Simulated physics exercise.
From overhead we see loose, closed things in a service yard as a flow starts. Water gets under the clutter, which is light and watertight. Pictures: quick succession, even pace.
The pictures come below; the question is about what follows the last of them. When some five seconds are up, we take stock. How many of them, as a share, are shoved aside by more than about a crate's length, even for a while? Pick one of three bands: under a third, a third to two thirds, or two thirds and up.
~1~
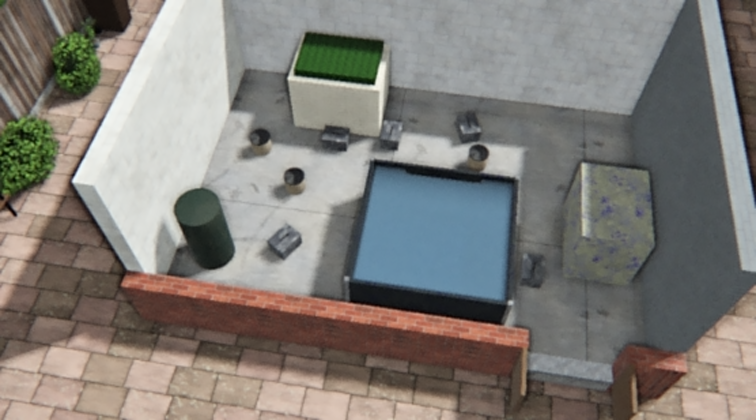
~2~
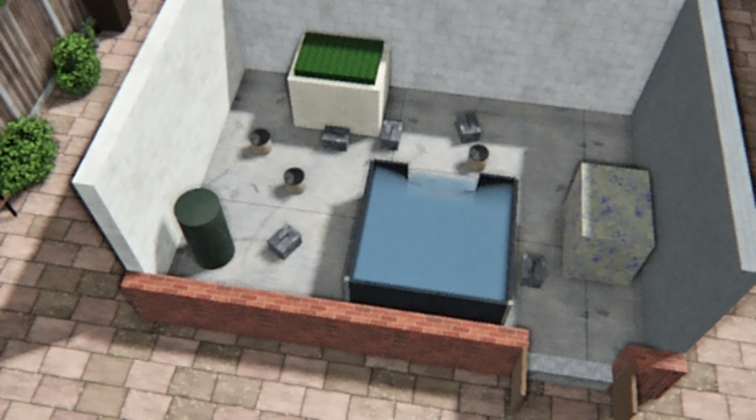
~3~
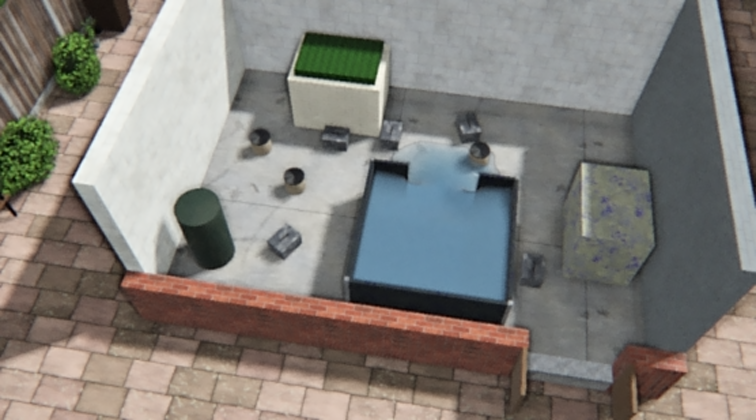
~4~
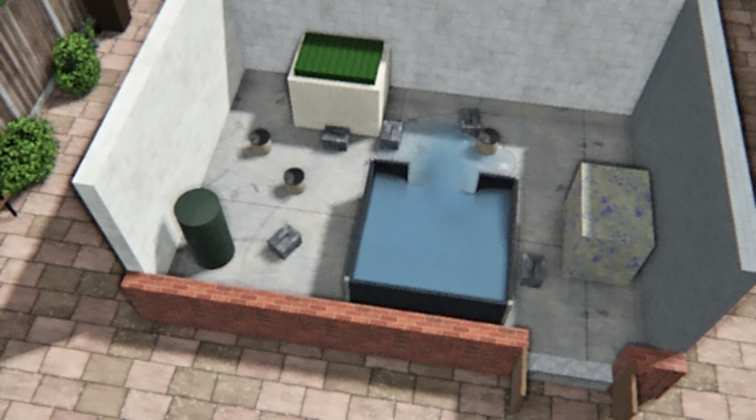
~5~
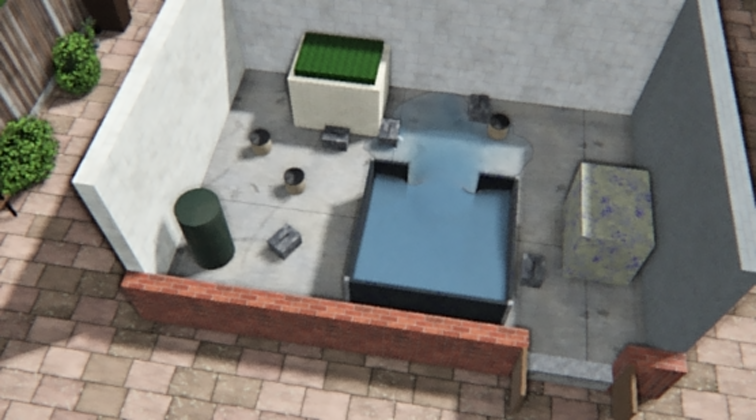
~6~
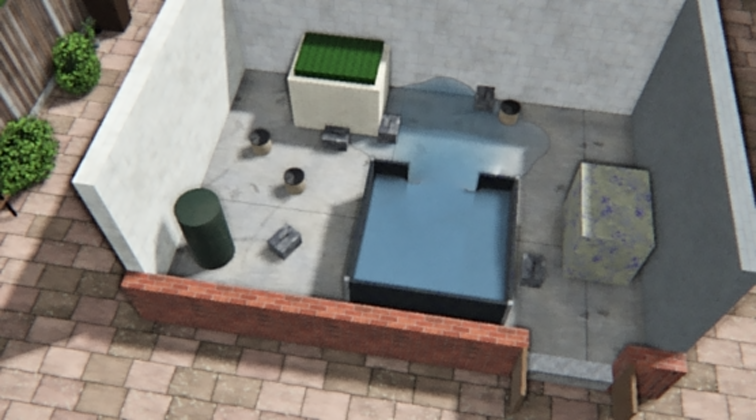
Two thirds and up.
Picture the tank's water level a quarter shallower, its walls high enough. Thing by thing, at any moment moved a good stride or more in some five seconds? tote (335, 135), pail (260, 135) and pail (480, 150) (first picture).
Taking them as listed, the first reached the mark, the second stopped before it and the third reached the mark.
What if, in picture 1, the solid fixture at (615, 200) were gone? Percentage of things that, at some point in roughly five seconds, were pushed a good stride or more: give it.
Share: 100 %.
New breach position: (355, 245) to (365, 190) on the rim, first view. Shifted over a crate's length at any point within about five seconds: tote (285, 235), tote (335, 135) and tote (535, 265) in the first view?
In turn: Moved that far, moved that far, stayed within it.
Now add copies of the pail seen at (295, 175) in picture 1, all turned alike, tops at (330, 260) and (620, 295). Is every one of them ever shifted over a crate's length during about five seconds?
Sequence: Scarcely shifts; scarcely shifts.
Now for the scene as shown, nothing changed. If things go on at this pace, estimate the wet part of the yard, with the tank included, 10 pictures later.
My estimate is about 50 per cent.
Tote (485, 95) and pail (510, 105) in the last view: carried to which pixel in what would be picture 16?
Near (552, 94) and (620, 166).
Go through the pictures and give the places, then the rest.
A pail at (479, 152), on the bottom; a tote at (469, 124) rests on the ground; 0 of 8 have shifted, in the first picture.
A pail at (479, 152), on the bottom; a tote at (469, 124), on the bottom; 0 of 8 have shifted, in the second picture.
A pail at (480, 150) rests on the ground, close to its start; a tote at (469, 124), on the bottom; 1 of 8 have shifted, in the third picture.
A pail at (489, 136) rests on the ground, a stride from its start; a tote at (471, 119) rests on the ground, close to its start; 2 of 8 have shifted, in the fourth picture.
A pail at (500, 121) rests on the ground, a stride from its start; a tote at (480, 104), on the bottom, a stride from its start; 2 of 8 have shifted, in the fifth picture.
A pail at (511, 107), on the bottom, a stride from its start; a tote at (485, 95), on the bottom, a stride from its start; 3 of 8 have shifted, in the sixth picture.
A moment on, 2 of 8 are well off their spots; 3 afloat.
Next, 4 of 8 are well off their spots; 2 afloat.
Later, 3 of 8 are well off their spots; 5 afloat.
In the end, 6 of 8 are well off their spots, and 7 have been at some point; 7 afloat.
